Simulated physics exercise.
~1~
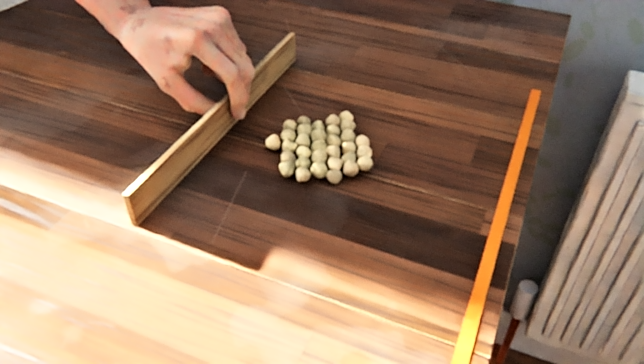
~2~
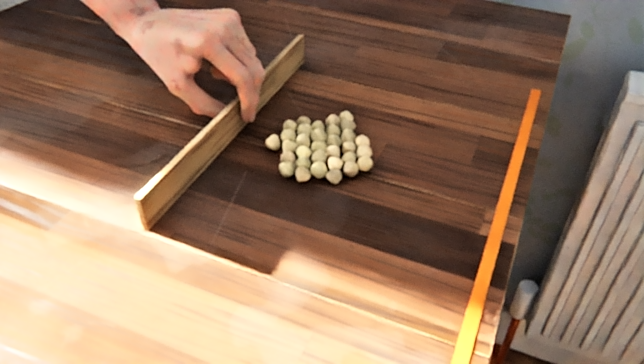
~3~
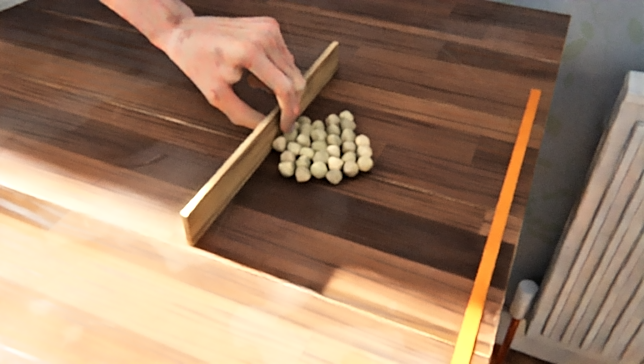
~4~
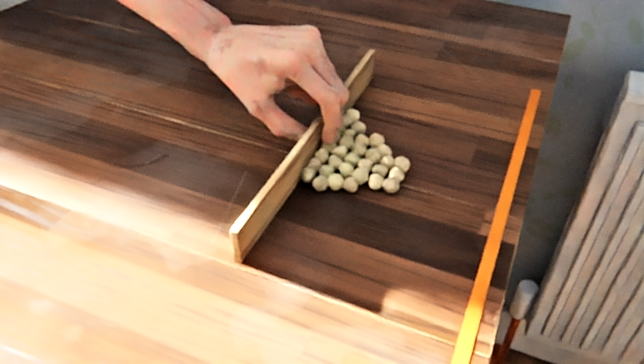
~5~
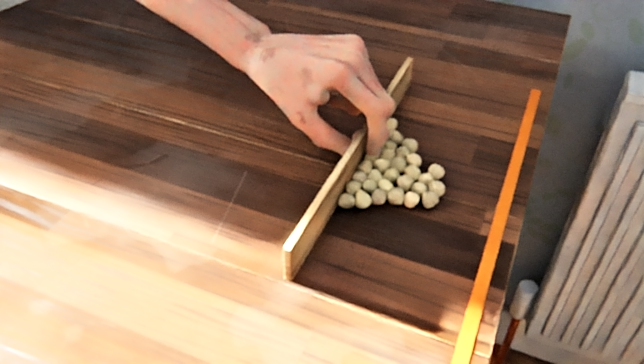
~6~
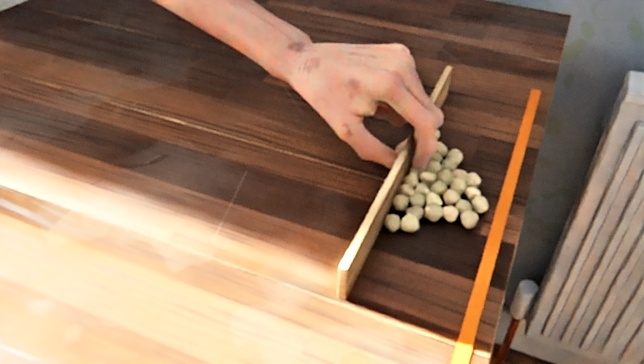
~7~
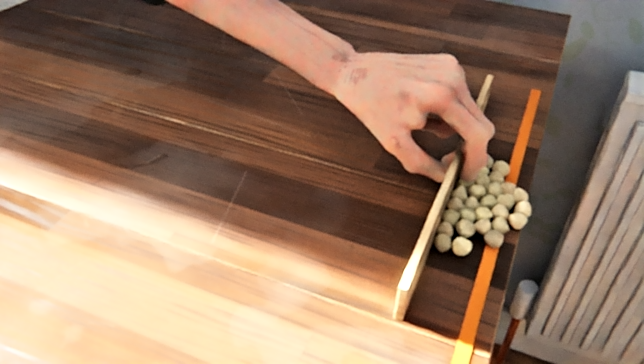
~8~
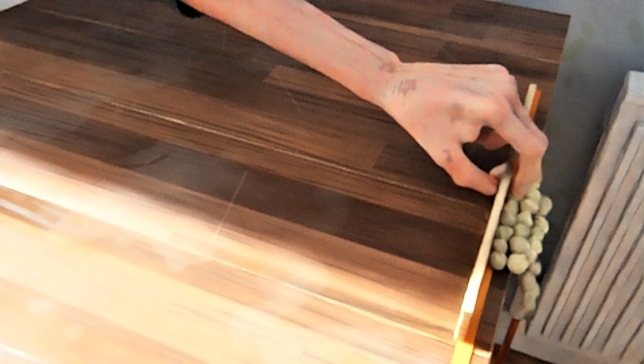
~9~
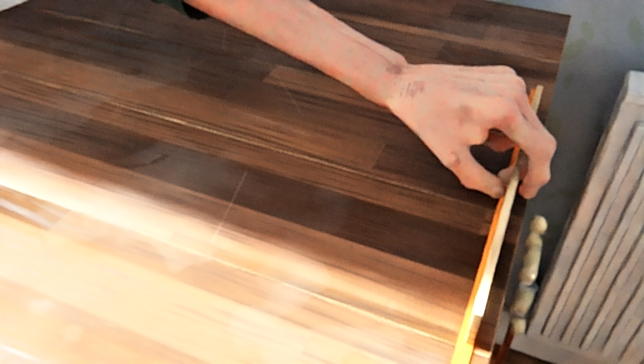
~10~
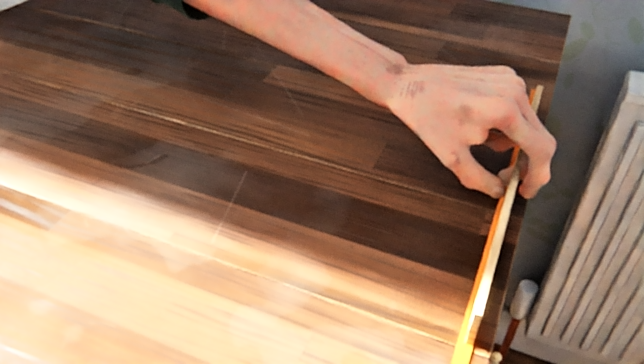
On a wooden table, a hand pushes small round balls rightward off the edge with a wood strip, stopping at orange tape.
